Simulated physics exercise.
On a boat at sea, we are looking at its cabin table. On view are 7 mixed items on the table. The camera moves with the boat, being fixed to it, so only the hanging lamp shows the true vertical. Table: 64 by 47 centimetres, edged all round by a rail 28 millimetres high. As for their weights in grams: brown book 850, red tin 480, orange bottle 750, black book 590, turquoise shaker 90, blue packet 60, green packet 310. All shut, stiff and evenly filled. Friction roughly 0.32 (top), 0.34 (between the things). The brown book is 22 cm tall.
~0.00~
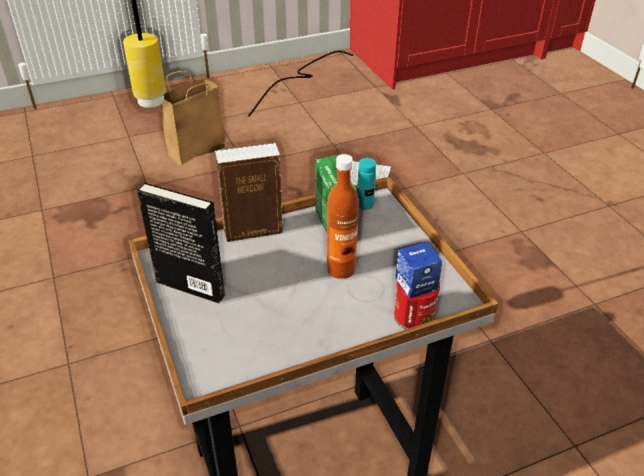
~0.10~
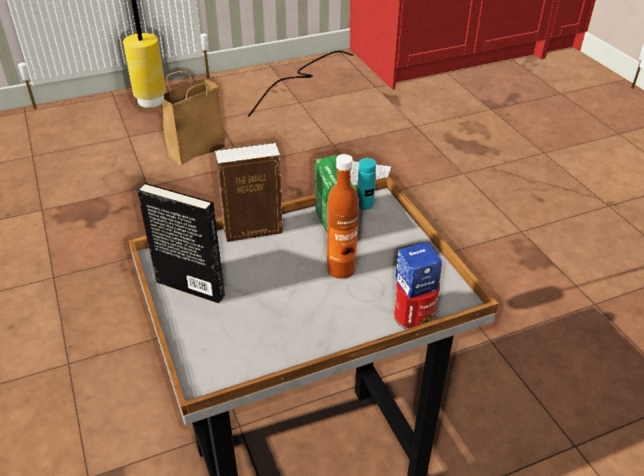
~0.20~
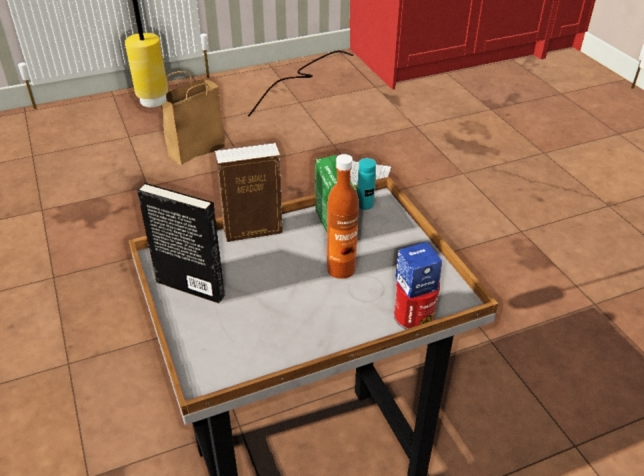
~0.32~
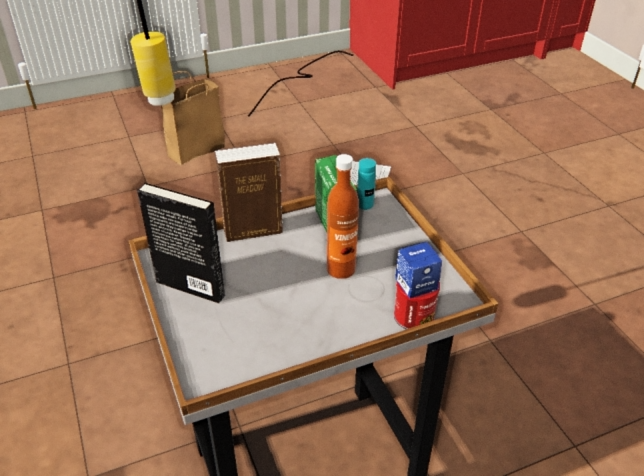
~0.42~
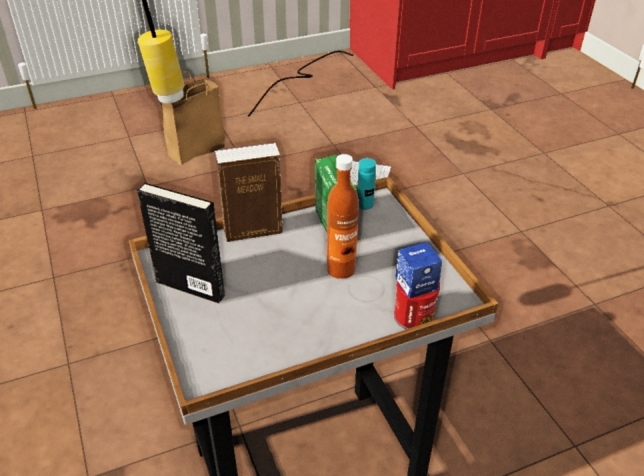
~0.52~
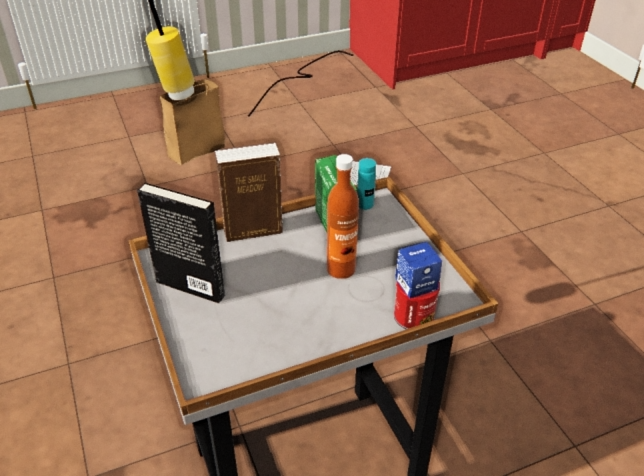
A small grey table with a raised wooden rim and black legs stands on brown floor tiles, seen from above at an angle, with red cupboards behind. On it are a black book at left, a brown book behind, an orange bottle near the middle, green and turquoise items at the back, and a blue packet above a red tin at right. The yellow hanging lamp at upper left swings slowly rightward across a paper bag, while everything else, the view included, stays still.
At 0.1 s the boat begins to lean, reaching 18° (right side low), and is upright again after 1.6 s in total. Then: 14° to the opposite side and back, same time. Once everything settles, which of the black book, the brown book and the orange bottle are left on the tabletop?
The black book is left there, the brown book is not left there, the orange bottle is left there.
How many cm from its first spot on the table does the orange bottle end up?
It ends up around 20 cm from its start.
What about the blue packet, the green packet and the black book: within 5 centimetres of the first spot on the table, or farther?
Blue packet: Remains in place; green packet: Remains in place; black book: Is displaced.
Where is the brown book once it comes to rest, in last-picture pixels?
It winds up close to (335, 288).
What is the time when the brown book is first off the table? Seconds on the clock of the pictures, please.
At about 1.1 s.
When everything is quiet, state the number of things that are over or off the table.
Total count: 3.
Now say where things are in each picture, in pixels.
In the first picture, boat level; black book (183, 245); brown book (250, 194); orange bottle (343, 218).
In the second picture, boat level; blue packet (418, 270).
In the third picture, boat level; turquoise shaker (366, 184).
In the fourth picture, boat heeled 3°, right side down; blue packet (418, 270).
In the fifth picture, boat heeled 6°, right side down; turquoise shaker (366, 184).
In the sixth picture, boat heeled 10°, right side down; black book (183, 245); brown book (250, 194); orange bottle (343, 218).
Around 1.02 s, boat heeled 17°, right side down; black book tipped 49° against what carries it near (211, 230); orange bottle tipped 19° against what carries it near (364, 211); brown book tipped 11° against what carries it near (257, 187).
Around 1.22 s, boat heeled 12°, right side down; brown book now off the table; orange bottle on its side near (418, 231); black book tipped 71° against what carries it near (224, 235).
Around 1.42 s, boat heeled 5°, right side down; orange bottle on its side near (424, 228); black book on its side near (238, 240); green packet tipped 4° against what carries it.
Around 1.72 s, boat level; orange bottle on its side near (424, 228); black book on its side near (240, 242).
Finally (3.8 s), off the table, brown book; on their side or leaning hard on the table, orange bottle and black book; the other 4 still in place (within 5 cm). In the last view, black book near (240, 243), brown book near (335, 288).
